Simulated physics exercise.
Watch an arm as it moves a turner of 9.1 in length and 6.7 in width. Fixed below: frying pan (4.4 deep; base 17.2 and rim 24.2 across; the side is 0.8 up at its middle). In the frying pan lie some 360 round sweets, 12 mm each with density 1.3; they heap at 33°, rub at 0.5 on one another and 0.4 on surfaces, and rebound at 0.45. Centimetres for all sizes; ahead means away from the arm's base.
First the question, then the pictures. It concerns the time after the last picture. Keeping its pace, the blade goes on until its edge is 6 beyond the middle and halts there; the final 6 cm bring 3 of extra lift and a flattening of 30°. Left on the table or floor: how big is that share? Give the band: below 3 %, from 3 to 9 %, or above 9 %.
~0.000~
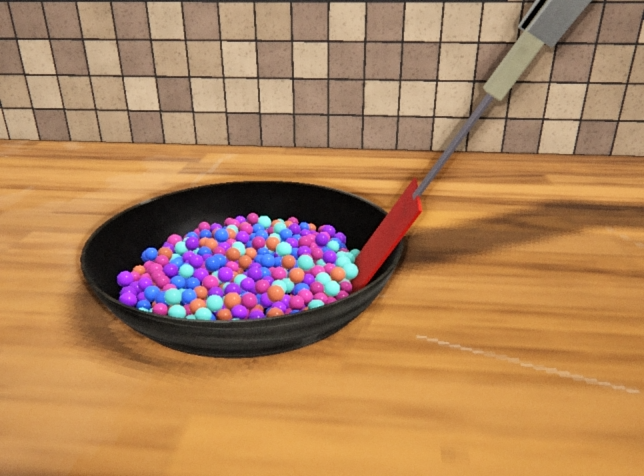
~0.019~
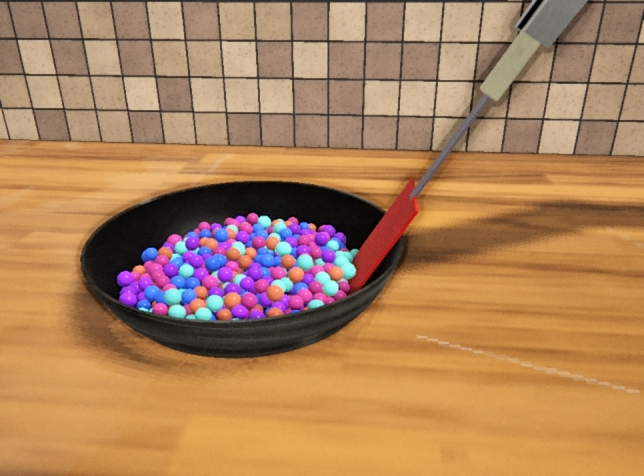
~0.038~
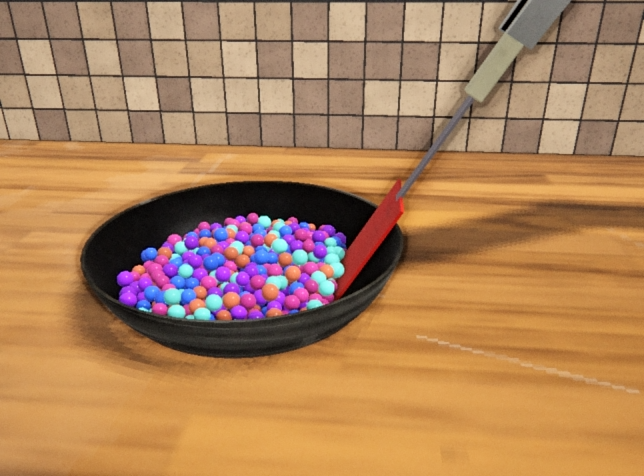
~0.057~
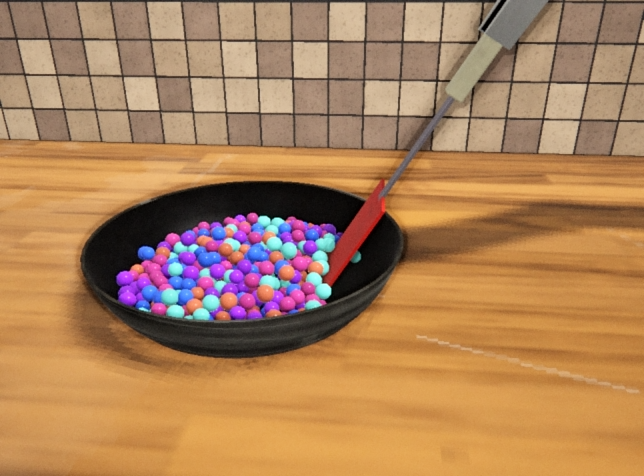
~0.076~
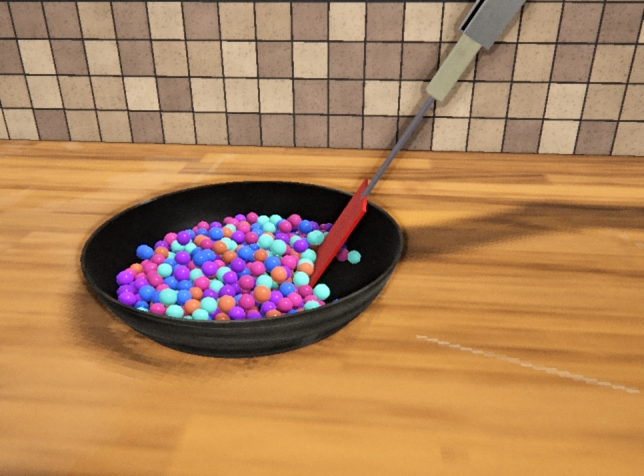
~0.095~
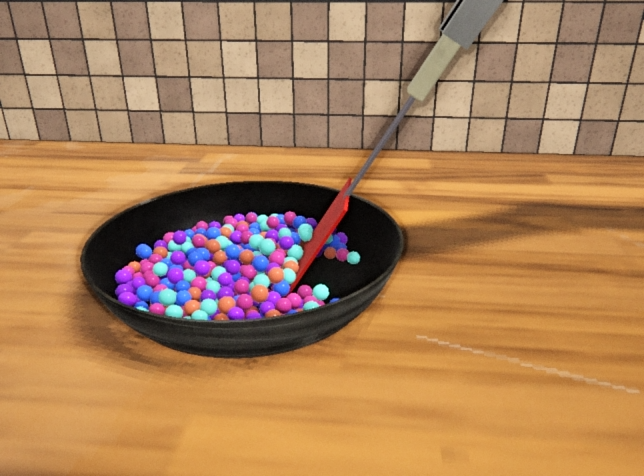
Below 3 %.
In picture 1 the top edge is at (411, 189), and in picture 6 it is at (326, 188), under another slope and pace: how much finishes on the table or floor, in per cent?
About 0 per cent.
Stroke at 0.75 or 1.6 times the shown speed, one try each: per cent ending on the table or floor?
I'd say near 0 and then near 5 per cent.
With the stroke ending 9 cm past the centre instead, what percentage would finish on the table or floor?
In that case about 15 percent ends on the table or floor.
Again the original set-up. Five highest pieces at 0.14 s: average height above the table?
Somewhere around 5 centimetres high.
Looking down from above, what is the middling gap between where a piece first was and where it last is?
2 cm.
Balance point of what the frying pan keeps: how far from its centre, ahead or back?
About 3.5 centimetres ahead.
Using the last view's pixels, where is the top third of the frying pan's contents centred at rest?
At about (163, 244).
After 0.14 s, sloping 58°, highest piece 5 above the table; 355 in the frying pan.
After 0.19 s, sloping 44°, highest piece 6 above the table; 355 in the frying pan.
After 0.41 s, sloping 29°, highest piece 5 above the table; 351 in the frying pan, 3 on the table or floor, 1 on the blade or in flight.
After 1.46 s, sloping 29°, highest piece 5 above the table; 351 in the frying pan, 4 on the table or floor.
At rest, 351 in the frying pan, 4 on the table or floor. That is 1 % on the table or floor.
